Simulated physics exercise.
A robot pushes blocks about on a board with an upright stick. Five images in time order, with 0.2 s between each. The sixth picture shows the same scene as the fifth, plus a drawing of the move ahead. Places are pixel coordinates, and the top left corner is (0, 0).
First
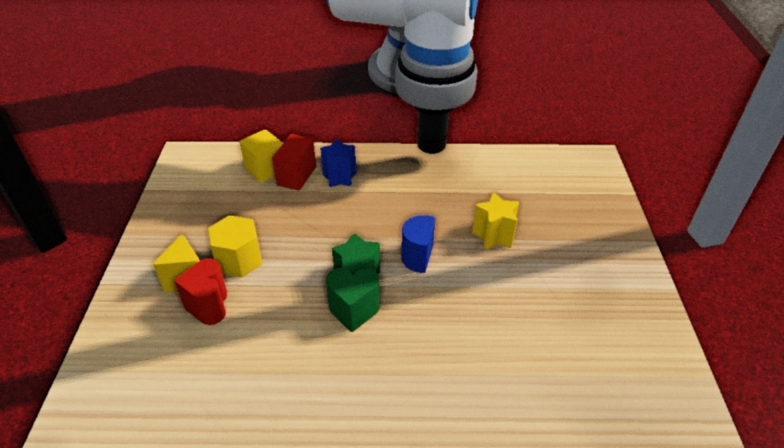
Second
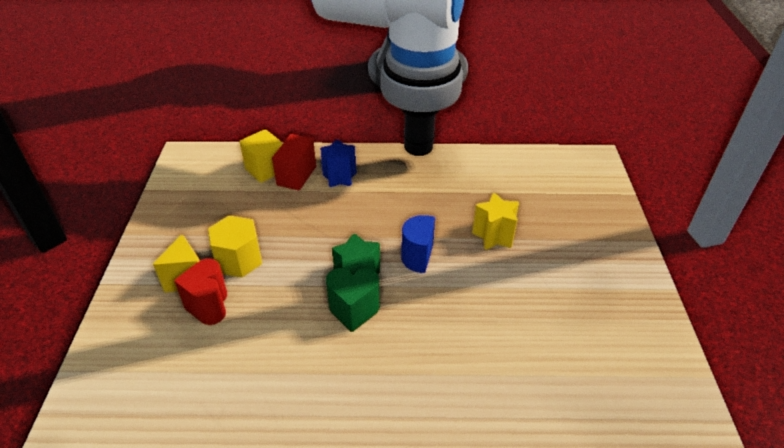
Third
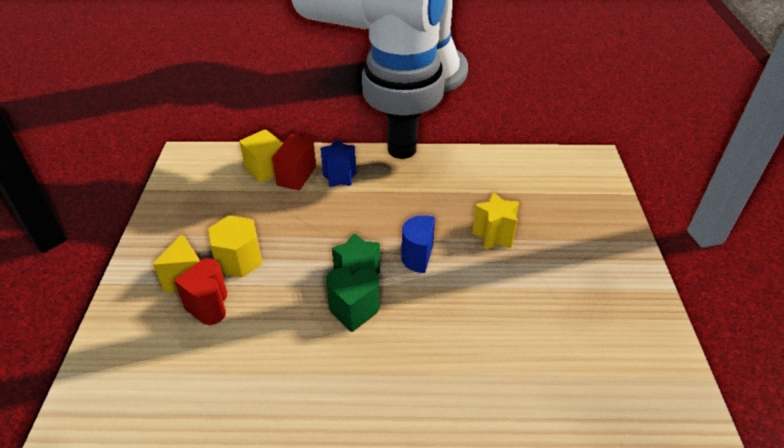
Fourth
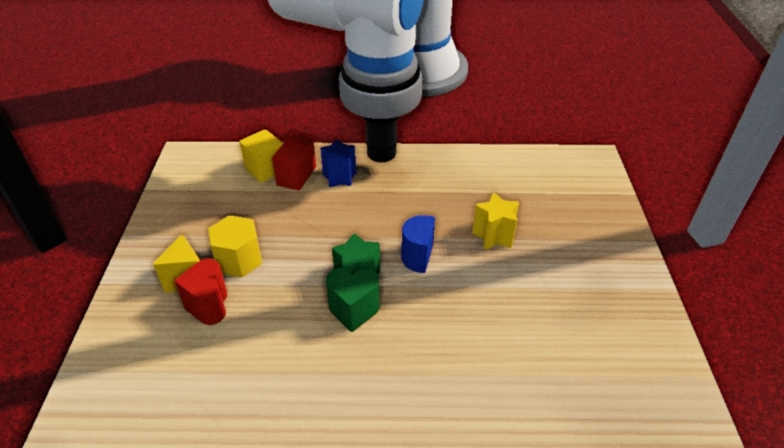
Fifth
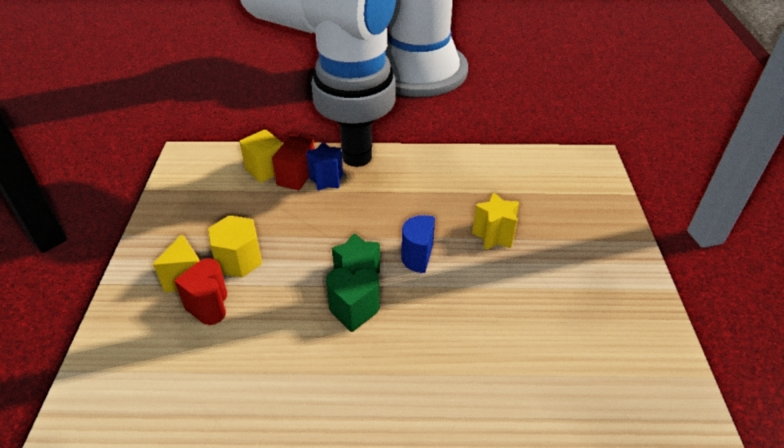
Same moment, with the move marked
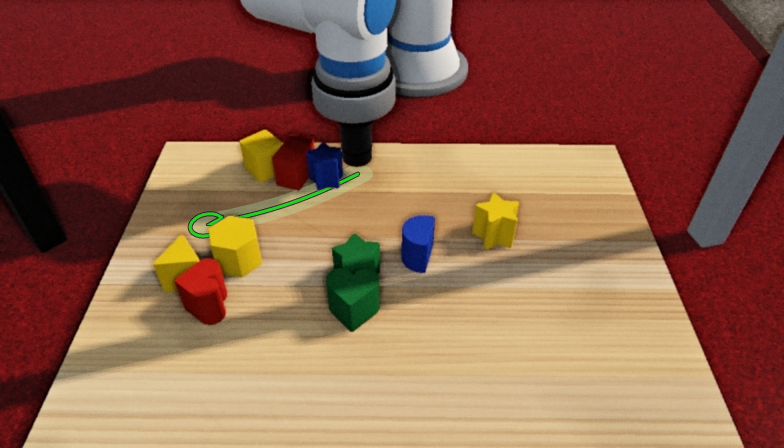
A white and blue robot arm with a black upright stick works at the far edge of a pale wooden board on a red floor, seen from above by a still camera. Yellow, red and blue blocks sit at the far left, with yellow, red, green and blue ones nearer and a yellow star to the right. The stick slides left, then nudges the far blue star-shaped block left against the red one.
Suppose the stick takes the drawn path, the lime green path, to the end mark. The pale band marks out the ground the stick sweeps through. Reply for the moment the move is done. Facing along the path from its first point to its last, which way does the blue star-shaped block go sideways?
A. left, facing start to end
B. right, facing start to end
B.
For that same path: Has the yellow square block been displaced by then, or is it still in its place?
The yellow square block changes place.
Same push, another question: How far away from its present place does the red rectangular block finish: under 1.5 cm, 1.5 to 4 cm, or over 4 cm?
Distance: Between 1.5 and 4 cm.
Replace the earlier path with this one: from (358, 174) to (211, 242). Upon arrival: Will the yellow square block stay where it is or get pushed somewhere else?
It will end up elsewhere.
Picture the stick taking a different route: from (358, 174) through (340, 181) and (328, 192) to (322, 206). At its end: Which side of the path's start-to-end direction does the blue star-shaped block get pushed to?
It moves right.
Drawn move, from (358, 174) by way of (289, 204) to (207, 225).
The first path, step by step. One third of the way, stick at (312, 179); yellow square block at (252, 138); red rectangular block at (275, 148), turned 35° clockwise; blue star-shaped block at (276, 168).
Two thirds of the way, stick at (260, 196); yellow square block at (250, 137); red rectangular block at (272, 149), turned 40° clockwise; blue star-shaped block at (237, 171), turned 100° clockwise.
At the end, stick at (202, 209); yellow six-sided block still; yellow square block at (250, 137); red rectangular block at (272, 149), turned 40° clockwise; blue star-shaped block at (227, 172), turned 145° clockwise.
